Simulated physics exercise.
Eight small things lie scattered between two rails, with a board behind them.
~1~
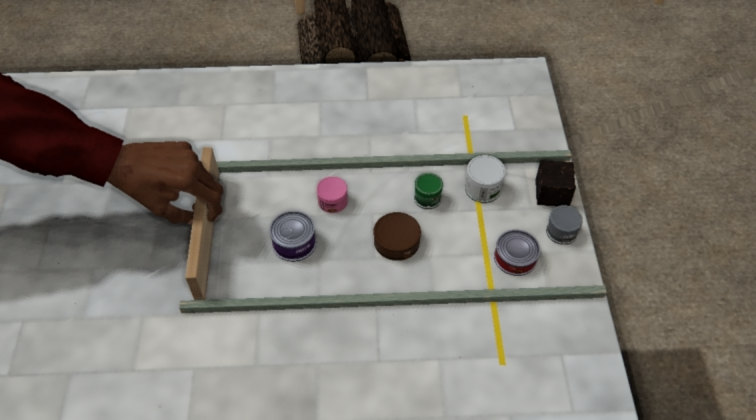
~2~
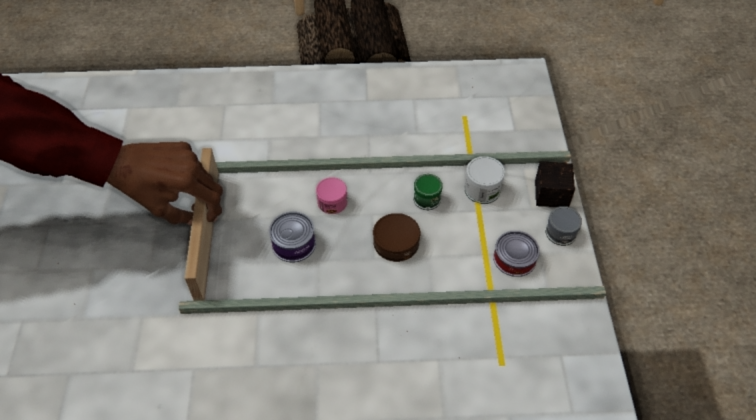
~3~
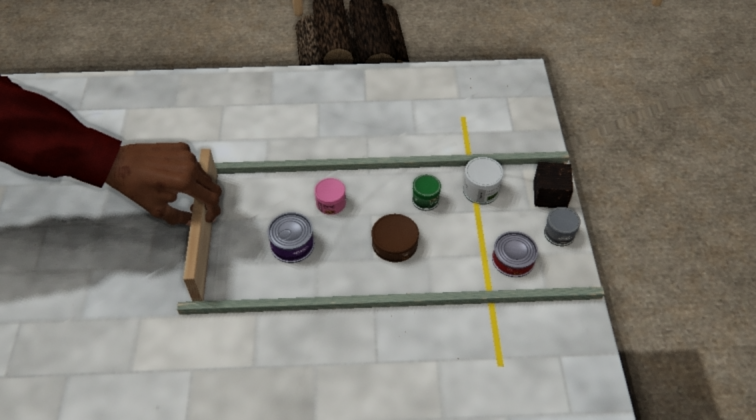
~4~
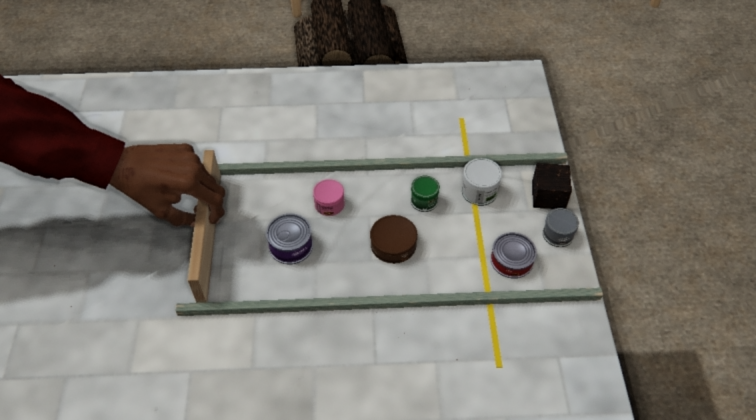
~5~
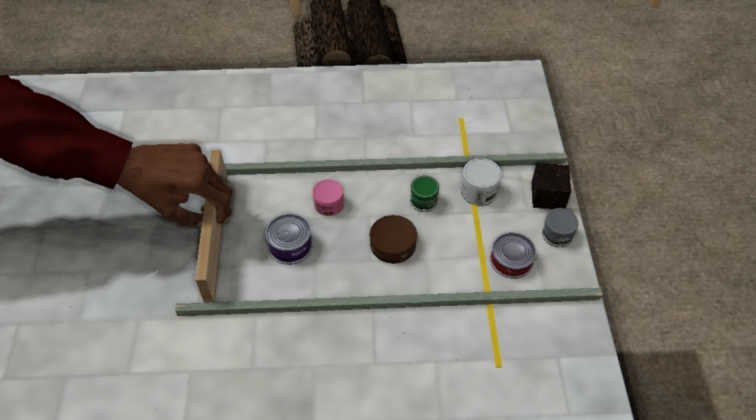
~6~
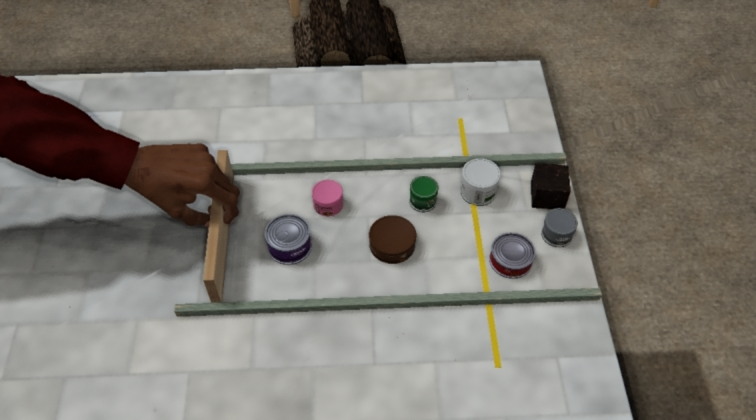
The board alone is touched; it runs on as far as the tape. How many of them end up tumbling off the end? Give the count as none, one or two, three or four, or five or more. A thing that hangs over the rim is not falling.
The count is none.
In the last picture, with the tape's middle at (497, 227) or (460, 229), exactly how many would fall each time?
Down on the floor: 1 and 0.
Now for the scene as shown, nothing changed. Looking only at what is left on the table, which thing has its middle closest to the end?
Answer: The grey pot.
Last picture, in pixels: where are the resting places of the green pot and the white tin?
The green pot comes to rest at (518, 198), and the white tin comes to rest at (524, 172).
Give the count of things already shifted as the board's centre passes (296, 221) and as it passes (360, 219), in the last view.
Tally: 1; 3.
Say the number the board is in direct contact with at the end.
At rest, 2 are in contact.
Soon after, none off yet; grey pot at rest near (559, 228); black block at rest near (550, 187); red tin at rest near (512, 255).
Then, none off yet; grey pot at rest near (559, 228); black block at rest near (550, 187); red tin moved about its own width near (544, 263).
At rest, the number that fall off is zero.
